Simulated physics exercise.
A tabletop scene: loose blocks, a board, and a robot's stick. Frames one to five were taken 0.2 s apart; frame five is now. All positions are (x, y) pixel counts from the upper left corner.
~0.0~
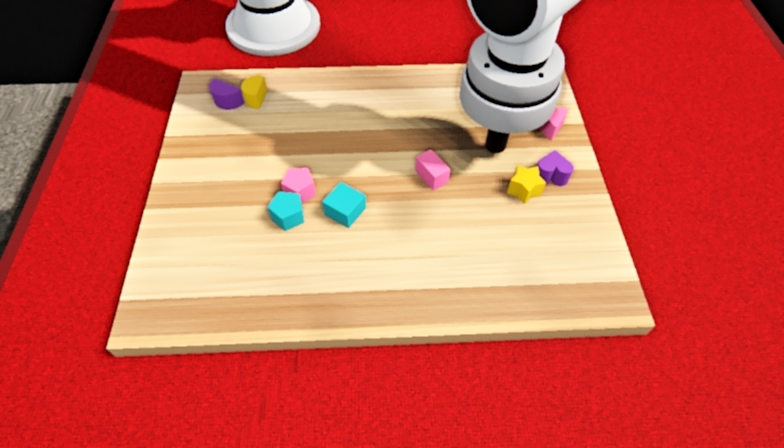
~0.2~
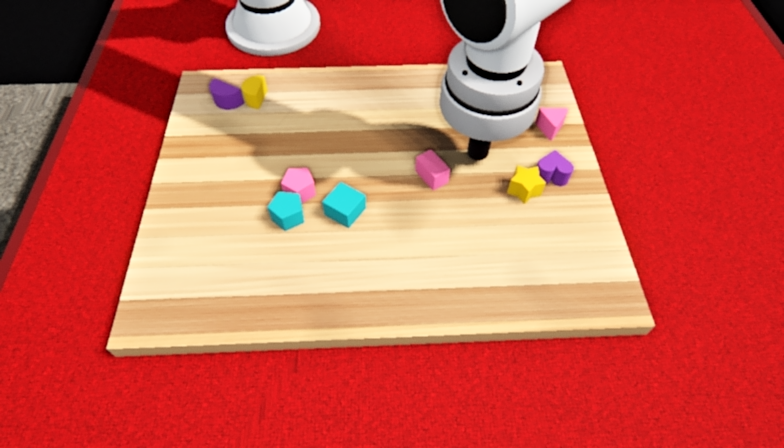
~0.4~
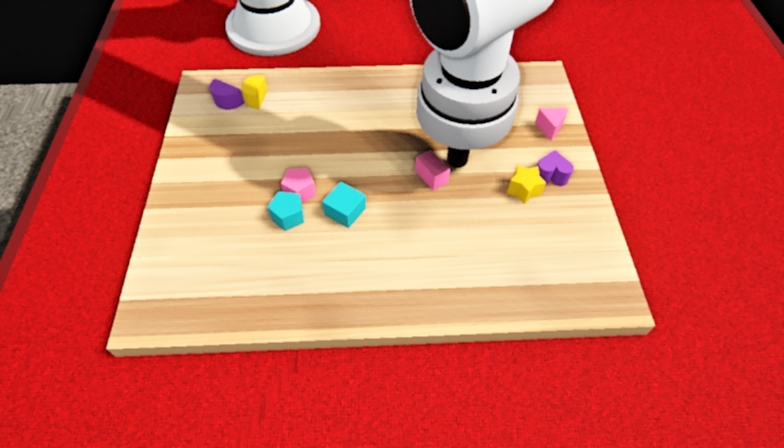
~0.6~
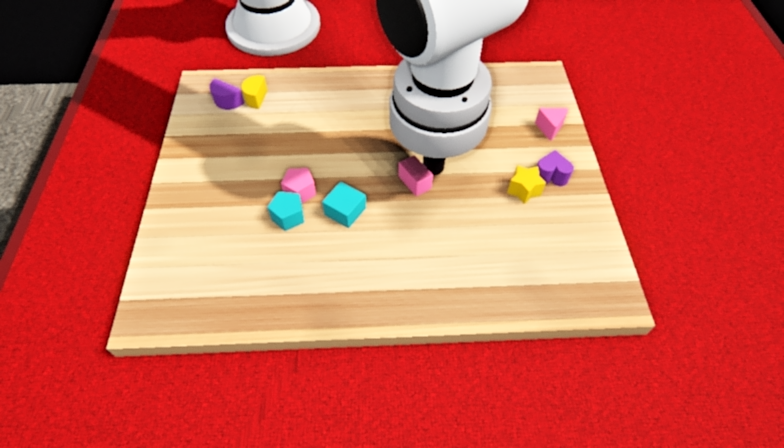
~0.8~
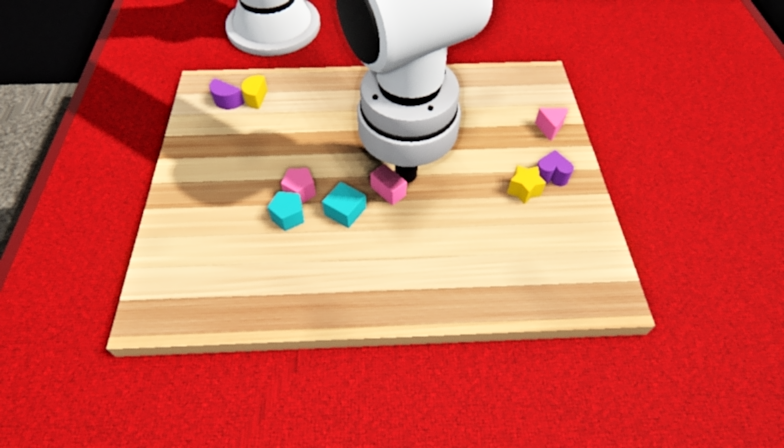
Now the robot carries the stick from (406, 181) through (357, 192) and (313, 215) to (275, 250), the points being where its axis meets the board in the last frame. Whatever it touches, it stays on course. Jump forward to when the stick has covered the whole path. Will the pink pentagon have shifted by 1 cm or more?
Going by the path, no.
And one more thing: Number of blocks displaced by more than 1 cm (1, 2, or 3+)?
Moved: 3 or more.
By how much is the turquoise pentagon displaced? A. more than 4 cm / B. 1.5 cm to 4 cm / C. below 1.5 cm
My answer is option B.
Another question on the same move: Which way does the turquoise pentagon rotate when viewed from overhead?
Looking down on the board, it turns clockwise.
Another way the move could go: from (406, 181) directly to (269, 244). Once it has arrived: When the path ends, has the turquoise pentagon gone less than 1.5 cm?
No, I don't think so.
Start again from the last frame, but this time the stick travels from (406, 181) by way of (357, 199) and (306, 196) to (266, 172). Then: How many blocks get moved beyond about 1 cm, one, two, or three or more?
Three or more blocks move more than 1 cm.
The first path, step by step. One third of the way, stick (356, 187); turquoise four-sided block (326, 211); pink rectangle (347, 195), turned 20° anticlockwise.
Two thirds of the way, stick (311, 210); turquoise pentagon (282, 205); turquoise four-sided block (303, 244), turned 35° anticlockwise; pink rectangle (315, 221), turned 50° anticlockwise.
At the end, stick (273, 245); turquoise pentagon (266, 209), turned 45° clockwise; pink pentagon unmoved; turquoise four-sided block (304, 269), turned 75° anticlockwise; pink rectangle (296, 245), turned 90° anticlockwise.
